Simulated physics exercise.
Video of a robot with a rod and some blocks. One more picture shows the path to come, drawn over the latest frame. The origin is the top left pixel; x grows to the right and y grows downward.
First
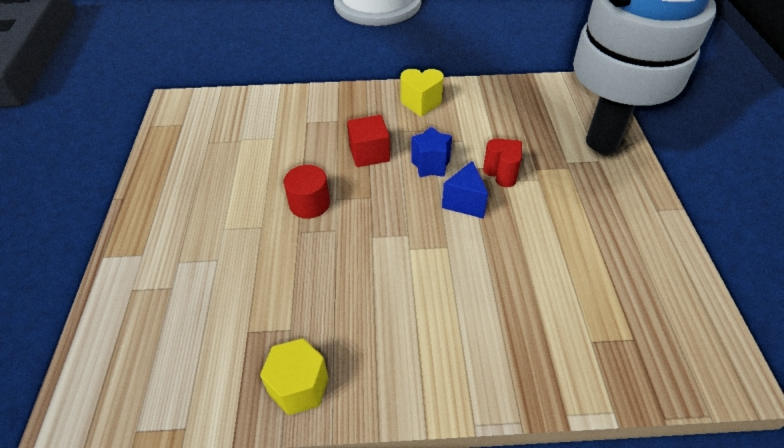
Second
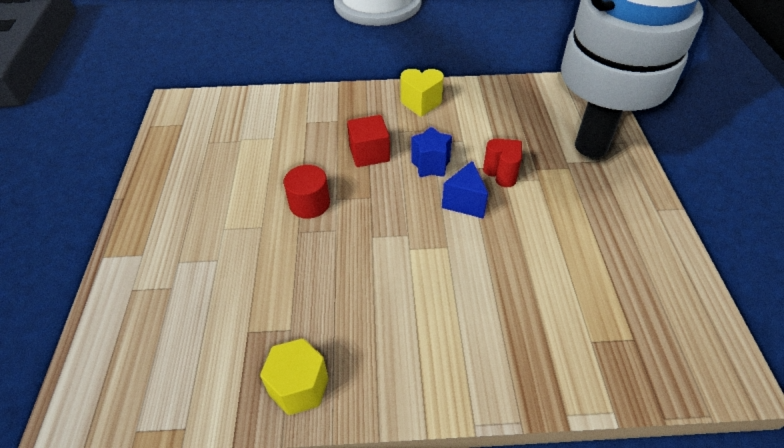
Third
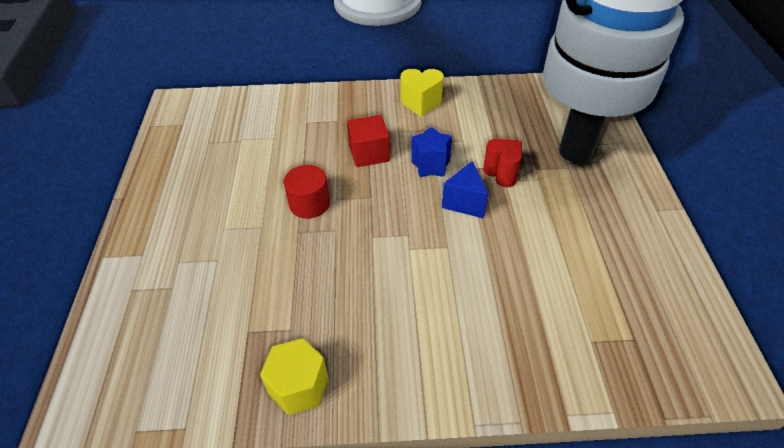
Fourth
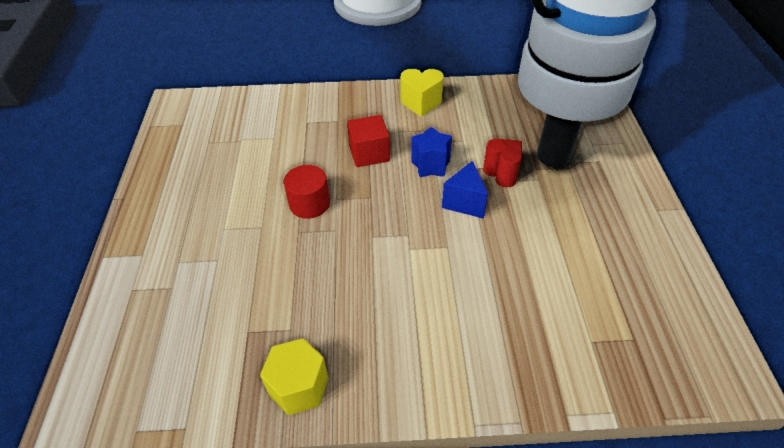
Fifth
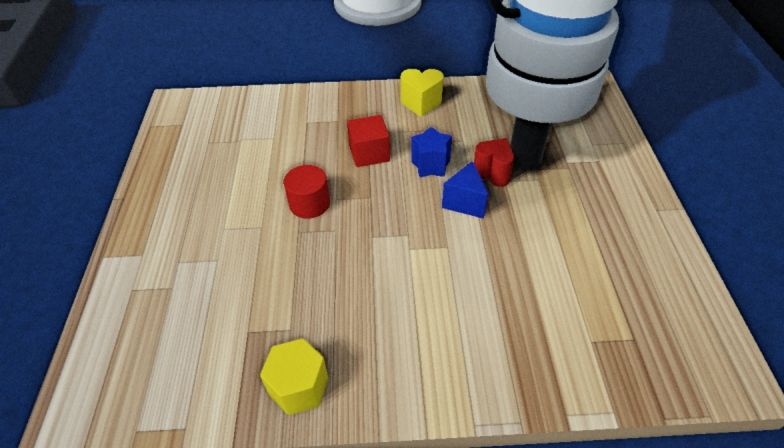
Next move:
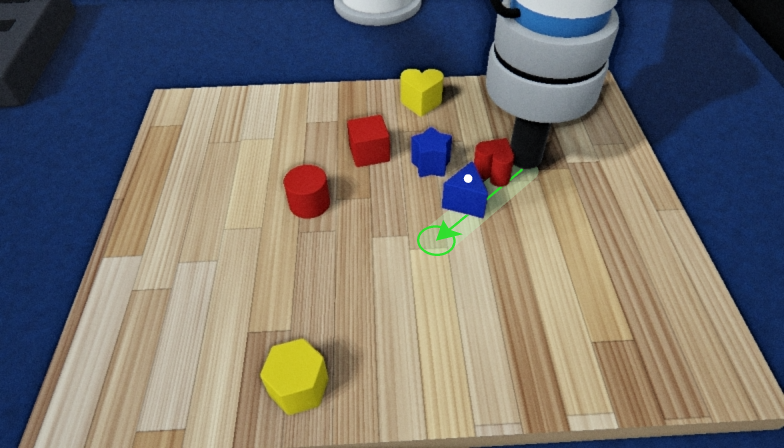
Robot arm with a black rod sliding left across a wooden board and nudging a red heart-shaped block slightly left.
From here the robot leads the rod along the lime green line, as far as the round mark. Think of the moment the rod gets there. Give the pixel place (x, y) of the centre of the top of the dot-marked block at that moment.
It ends at (423, 192).
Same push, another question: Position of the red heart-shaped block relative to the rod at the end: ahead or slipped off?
Left aside or behind.
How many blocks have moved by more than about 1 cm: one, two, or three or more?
There will be two blocks displaced.
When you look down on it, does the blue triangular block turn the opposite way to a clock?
It seems not.
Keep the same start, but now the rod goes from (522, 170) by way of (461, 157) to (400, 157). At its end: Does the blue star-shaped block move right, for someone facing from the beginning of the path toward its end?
I'd say no.
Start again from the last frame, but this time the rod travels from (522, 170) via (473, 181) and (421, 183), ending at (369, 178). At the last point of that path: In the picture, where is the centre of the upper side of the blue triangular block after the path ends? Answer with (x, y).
I predict (448, 183).
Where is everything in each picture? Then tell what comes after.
The first frame shows lower end of the rod at (602, 143), tops of blocks, blue star-shaped block at (432, 140), blue triangular block at (468, 179), red heart-shaped block at (507, 148).
The second frame shows rod at (591, 147), blocks as before.
The third frame shows rod at (575, 152), blocks as before.
The fourth frame shows rod at (553, 156), blocks as before.
The fifth frame shows rod at (525, 158), blue star-shaped block at (432, 140), blue triangular block at (468, 179), red heart-shaped block at (497, 149).
The drawn path runs from (522, 170) directly to (436, 240); the dot is on the blue triangular block.
What follows on the original path. One third of the way, rod at (498, 180); blue triangular block at (461, 178), turned 30° anticlockwise; red heart-shaped block at (471, 155), turned 40° clockwise.
Two thirds of the way, rod at (468, 204); blue triangular block at (438, 188), turned 25° clockwise; red heart-shaped block at (468, 155), turned 50° clockwise.
At the end, rod at (437, 229); blue star-shaped block not moved; blue triangular block at (423, 192), turned 55° clockwise; red heart-shaped block at (468, 155), turned 50° clockwise.
